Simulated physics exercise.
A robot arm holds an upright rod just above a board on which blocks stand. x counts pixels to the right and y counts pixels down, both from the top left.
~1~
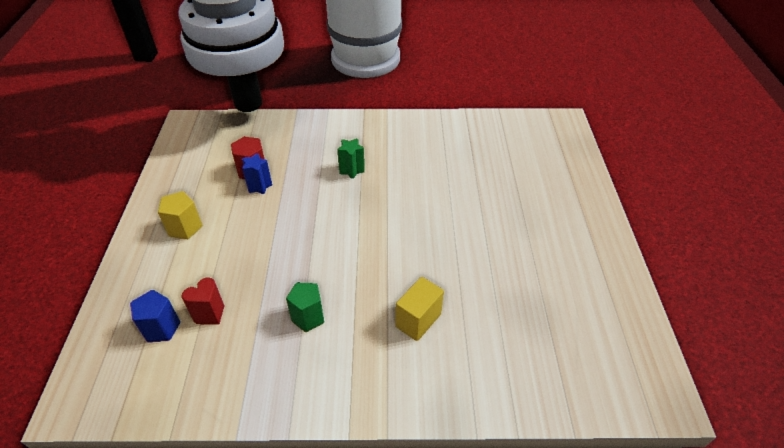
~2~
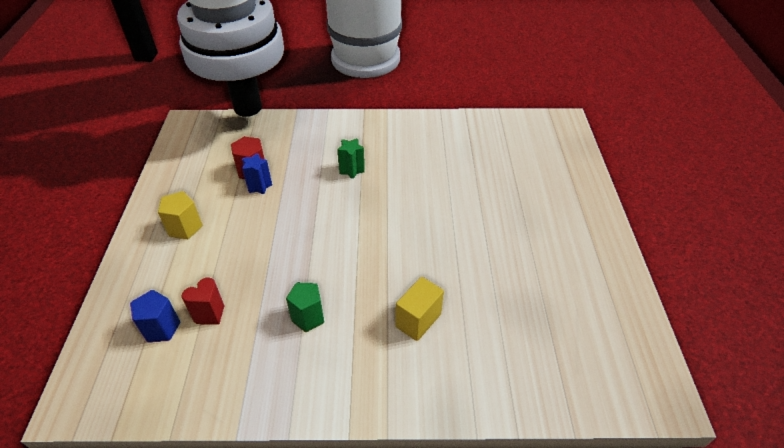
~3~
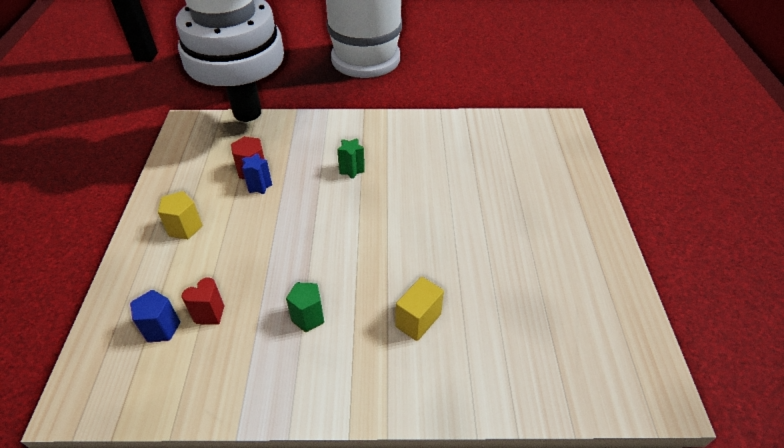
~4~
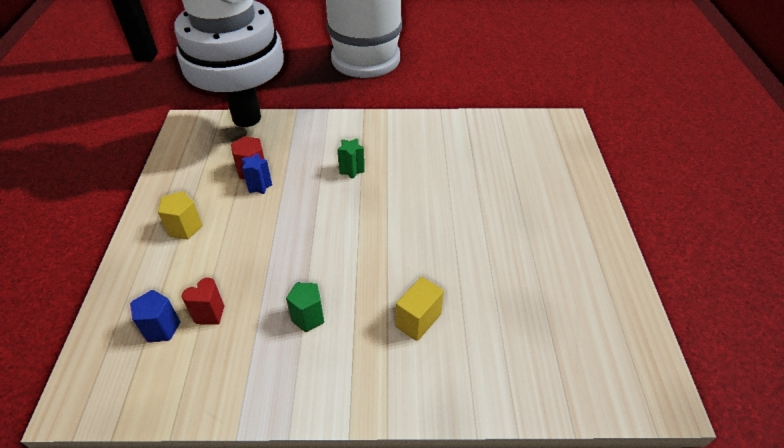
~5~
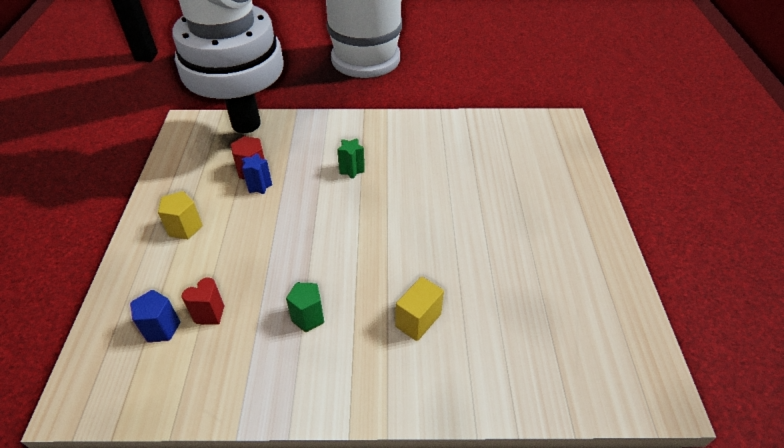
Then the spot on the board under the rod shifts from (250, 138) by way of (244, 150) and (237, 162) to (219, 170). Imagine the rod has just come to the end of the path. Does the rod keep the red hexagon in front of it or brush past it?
Shed along the way.
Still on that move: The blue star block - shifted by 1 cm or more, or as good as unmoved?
Displaced.
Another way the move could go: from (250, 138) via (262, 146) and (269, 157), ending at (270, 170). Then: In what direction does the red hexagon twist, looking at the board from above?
From above, the red hexagon will be seen to turn clockwise.
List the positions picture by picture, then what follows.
The first frame shows rod's lower end (249, 105); yellow pentagon (175, 203); red hexagon (246, 146); blue star block (253, 162).
The second frame shows rod (248, 110); blocks still.
The third frame shows rod (248, 114); blocks still.
The fourth frame shows rod (247, 120); blocks still.
The fifth frame shows rod (247, 126); yellow pentagon (175, 203); red hexagon (246, 146); blue star block (253, 162).
The first path, step by step. Halfway along, rod (238, 144); red hexagon (247, 149); blue star block (254, 164).
At the end, rod (215, 158); yellow pentagon still; red hexagon (247, 152); blue star block (256, 167).
